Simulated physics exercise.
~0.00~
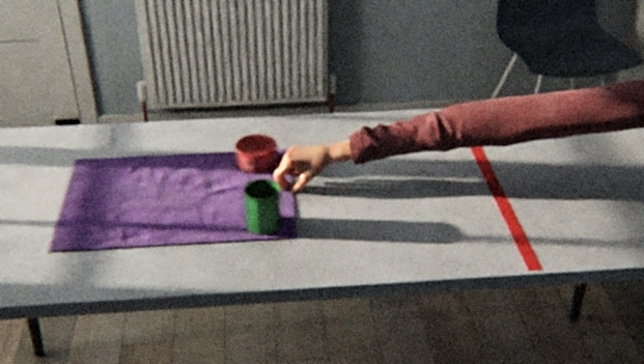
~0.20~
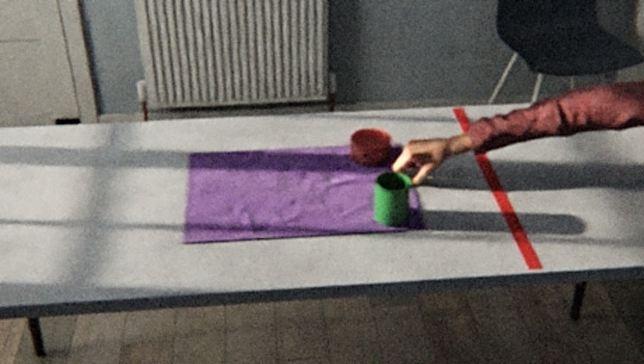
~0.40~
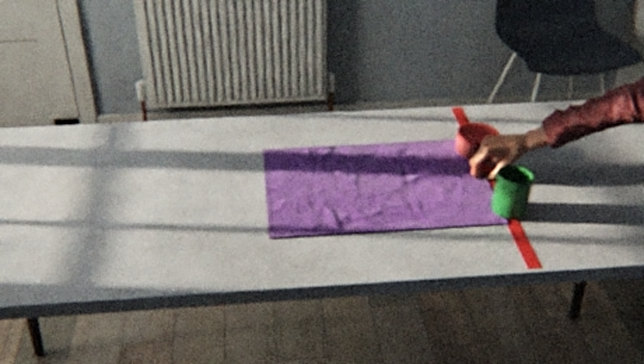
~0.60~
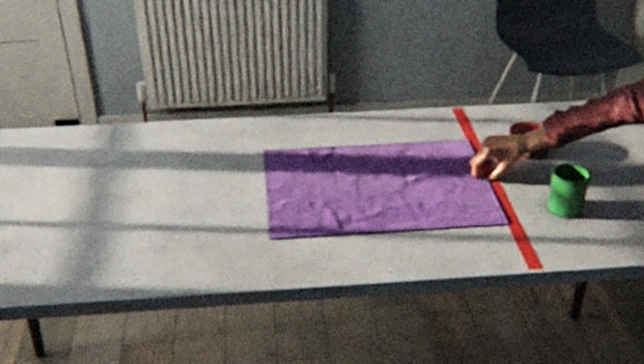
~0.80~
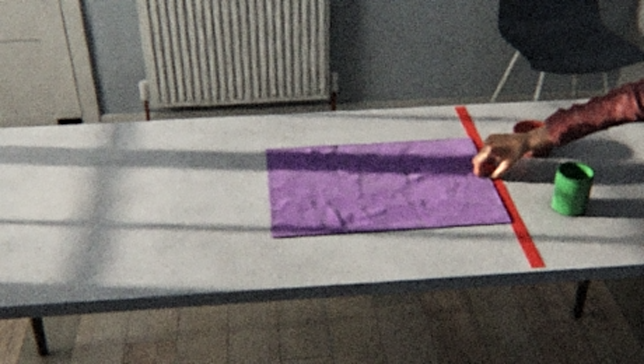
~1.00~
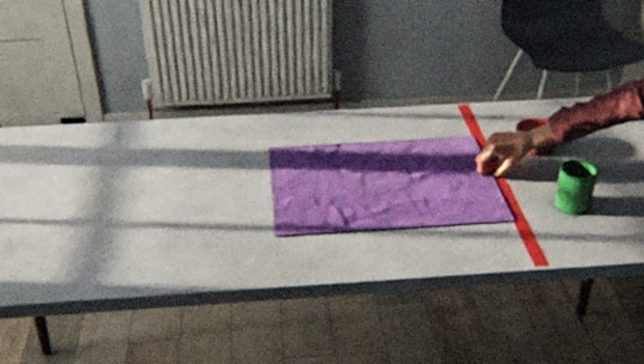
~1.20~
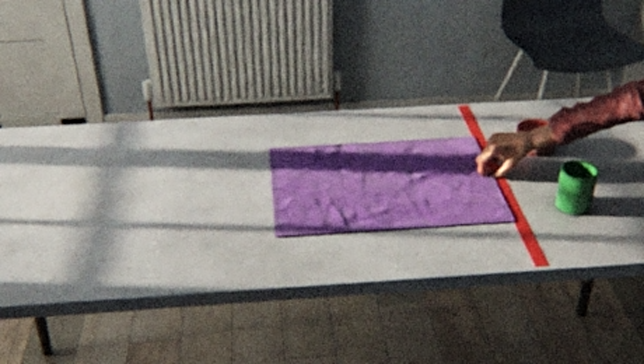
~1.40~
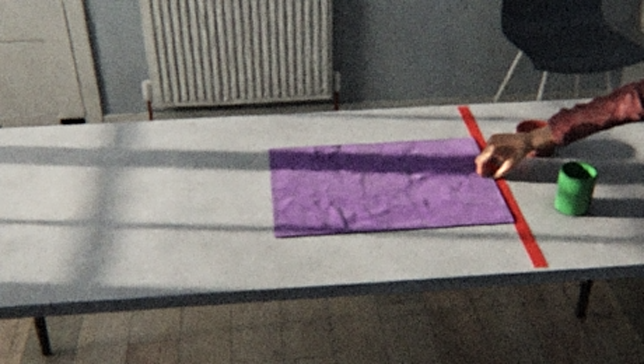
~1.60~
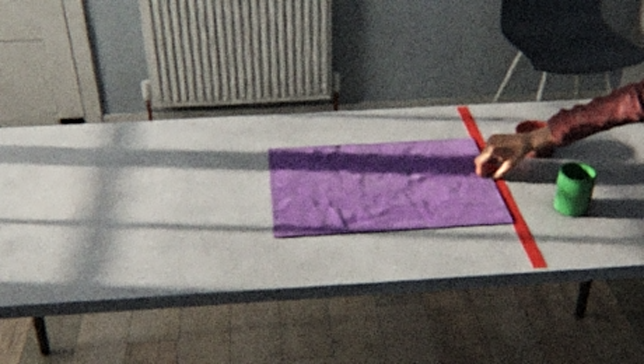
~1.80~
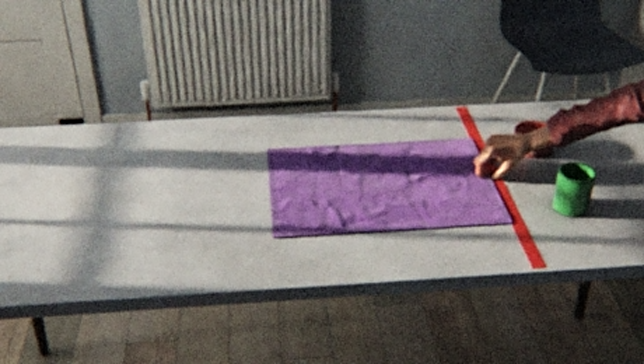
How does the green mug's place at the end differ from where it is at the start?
At the start the green mug stands on the right end of the purple cloth, well to the left of the red tape. At the end it stands upright on the bare table to the right of the tape, clear of the cloth.
